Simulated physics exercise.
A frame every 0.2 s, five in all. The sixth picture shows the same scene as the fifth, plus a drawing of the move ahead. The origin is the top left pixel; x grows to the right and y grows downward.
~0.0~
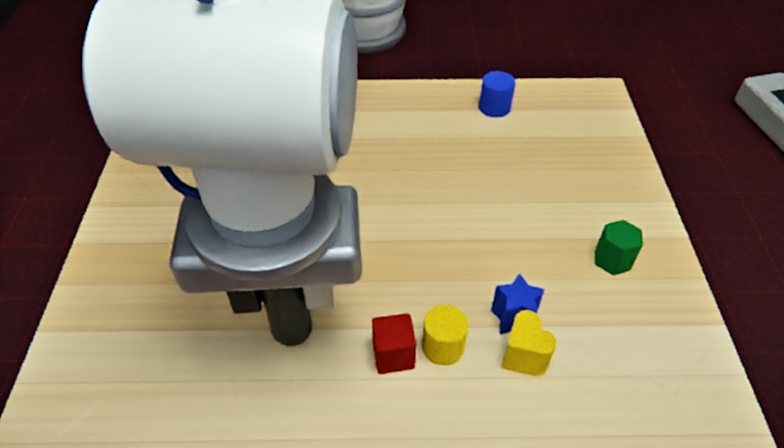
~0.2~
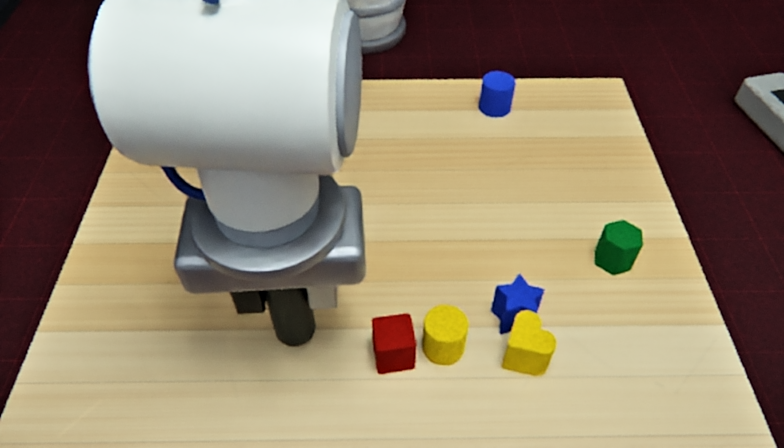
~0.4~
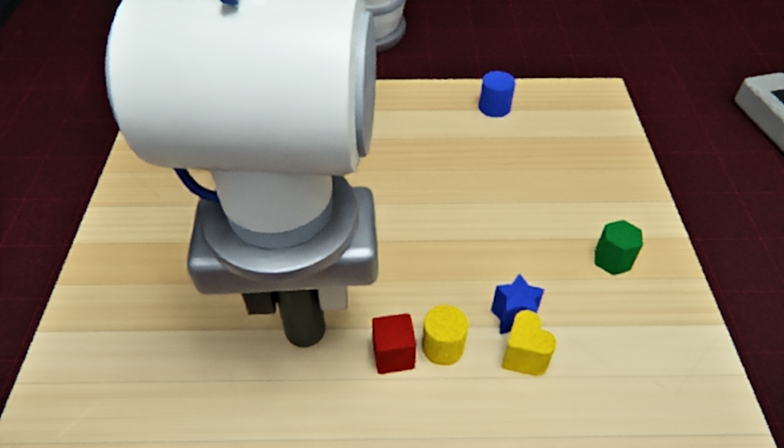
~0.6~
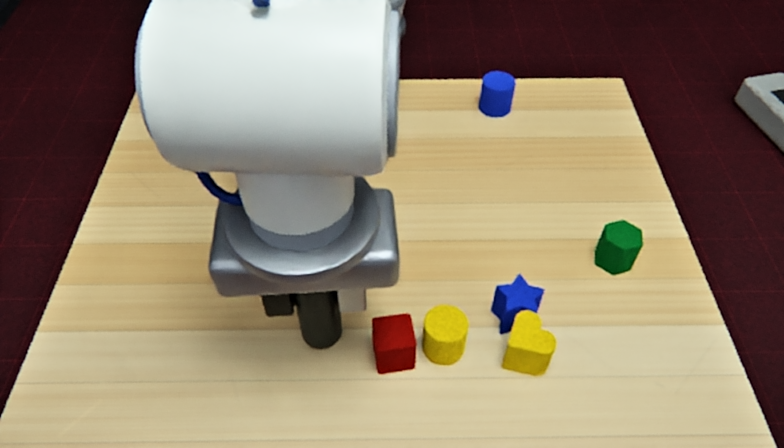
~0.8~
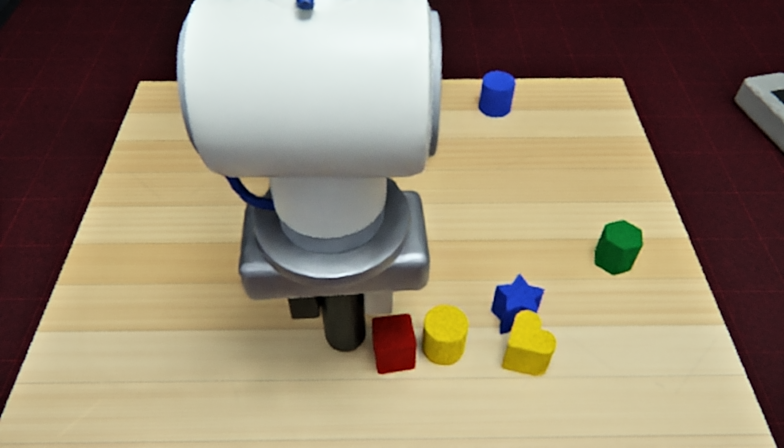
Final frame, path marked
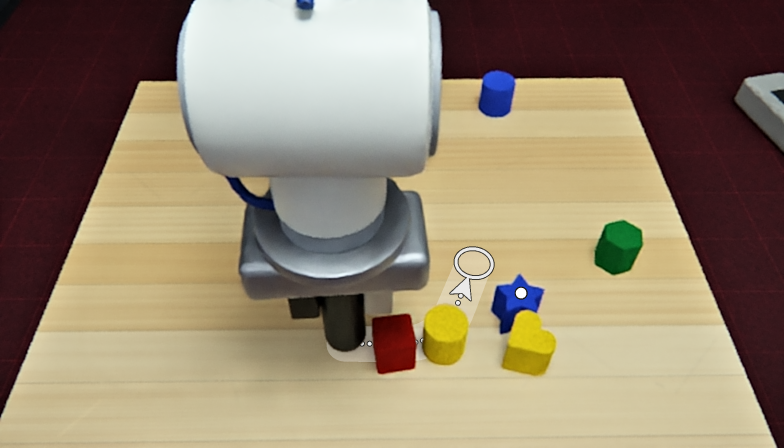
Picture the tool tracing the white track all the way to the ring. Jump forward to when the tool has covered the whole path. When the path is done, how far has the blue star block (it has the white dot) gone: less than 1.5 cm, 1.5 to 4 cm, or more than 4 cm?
Moves under 1.5 cm.
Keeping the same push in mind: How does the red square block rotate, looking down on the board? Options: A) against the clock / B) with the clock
That would be B.
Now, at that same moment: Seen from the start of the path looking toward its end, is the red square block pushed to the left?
I'd say no.
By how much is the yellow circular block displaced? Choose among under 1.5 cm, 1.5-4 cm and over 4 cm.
It will move between 1.5 and 4 cm.
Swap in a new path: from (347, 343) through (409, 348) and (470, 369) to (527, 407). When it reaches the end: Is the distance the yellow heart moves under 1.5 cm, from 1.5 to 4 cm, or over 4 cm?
Result: 1.5-4 cm.
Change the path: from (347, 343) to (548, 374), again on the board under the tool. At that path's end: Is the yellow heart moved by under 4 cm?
I'd say no.
Path on the board, from (347, 343) via (411, 343) and (455, 309), ending at (474, 263); the dot is on the blue star block.
The first path, step by step. One third of the way, tool (413, 335); red square block (444, 344), turned 60° clockwise; yellow circular block (486, 330).
Two thirds of the way, tool (457, 299); red square block (451, 347), turned 75° clockwise; yellow circular block (488, 330).
At the end, tool (476, 254); red square block (451, 347), turned 75° clockwise; yellow circular block (488, 330); blue star block in place.
